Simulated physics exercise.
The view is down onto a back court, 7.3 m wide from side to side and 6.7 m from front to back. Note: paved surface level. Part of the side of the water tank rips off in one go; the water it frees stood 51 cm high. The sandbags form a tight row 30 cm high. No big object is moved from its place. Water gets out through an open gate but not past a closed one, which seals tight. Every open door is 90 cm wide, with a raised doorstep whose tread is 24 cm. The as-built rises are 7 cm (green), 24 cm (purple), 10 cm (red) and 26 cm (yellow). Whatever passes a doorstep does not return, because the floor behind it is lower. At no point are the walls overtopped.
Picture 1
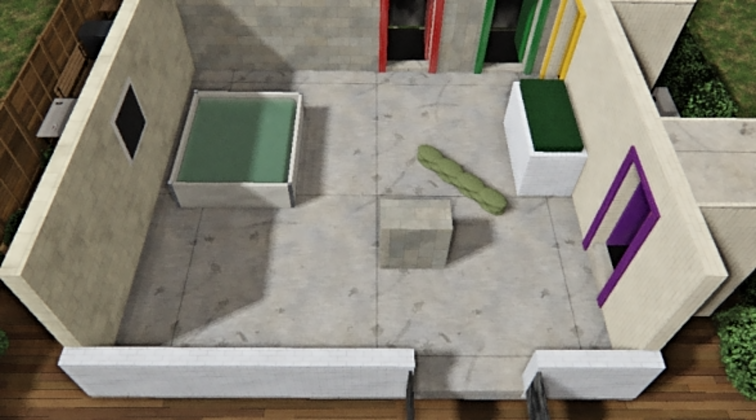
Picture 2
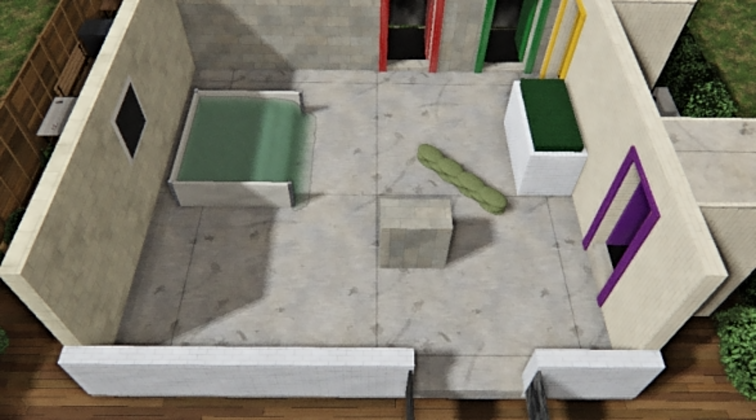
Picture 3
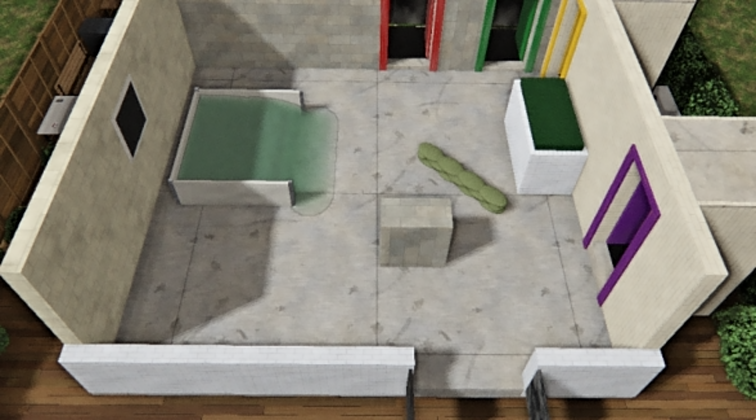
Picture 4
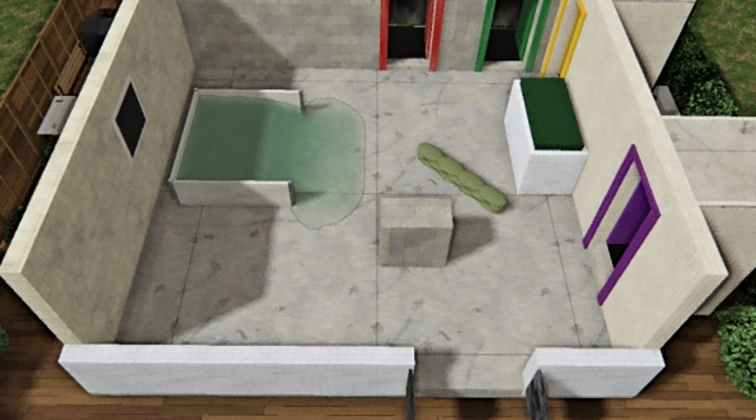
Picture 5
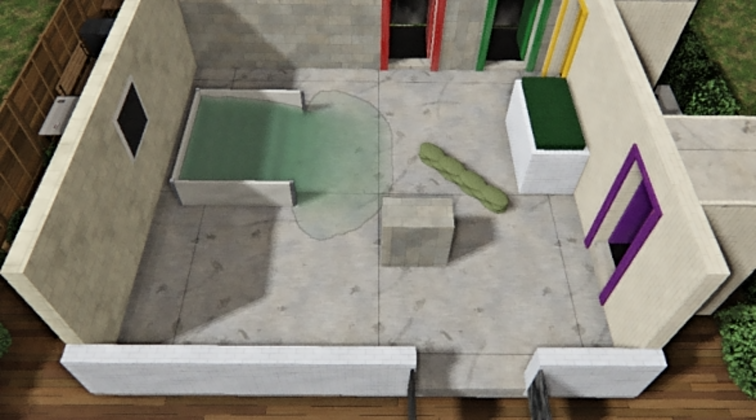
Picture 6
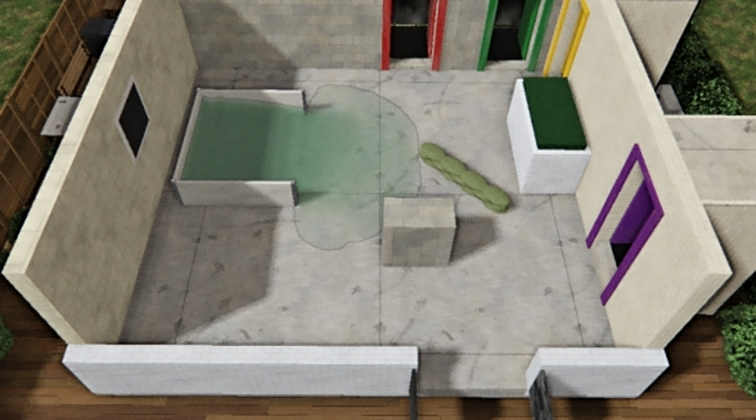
A water tank's right side opens and greenish water spreads rightward across the paved court.
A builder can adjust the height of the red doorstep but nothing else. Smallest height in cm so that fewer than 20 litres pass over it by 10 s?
I would say 5.5 cm.
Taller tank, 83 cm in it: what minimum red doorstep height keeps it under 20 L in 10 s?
About 10.5 centimetres.
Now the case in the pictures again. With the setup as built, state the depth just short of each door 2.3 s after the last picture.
In cm: Green 17, purple 17, red 8, yellow 21.
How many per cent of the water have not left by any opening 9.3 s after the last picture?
About 88 %.
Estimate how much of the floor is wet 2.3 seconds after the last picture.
55 %.
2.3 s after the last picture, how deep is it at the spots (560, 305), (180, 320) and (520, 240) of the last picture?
Taking the spots in order: About 4, 0 and 7 centimetres.
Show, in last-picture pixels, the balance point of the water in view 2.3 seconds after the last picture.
Roughly (401, 162).
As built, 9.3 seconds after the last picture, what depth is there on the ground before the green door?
Depth: Near 6.0 cm.
Then, 0.7 s after the last picture water covers 30 % of the floor, deepest (28 cm) near (417, 165); it has not reached the red door.
Then, 2.3 s after the last picture water covers 55 % of the floor, deepest (34 cm) near (542, 83); 8 cm at the red door, 0 litres in over its 10 cm doorstep.
Then, 9.3 s after the last picture water covers 95 % of the floor, deepest (8 cm) near (189, 103); 6 cm at the red door, 0 litres in over its 10 cm doorstep.
At the red door as built, the water peaked near 10 cm, 1.5 s after the last picture.
With a doorstep of 5 cm, 30 litres would have come in within the 10 s; with 7 cm, 8 litres. So under 20 litres takes about 5.5 cm.
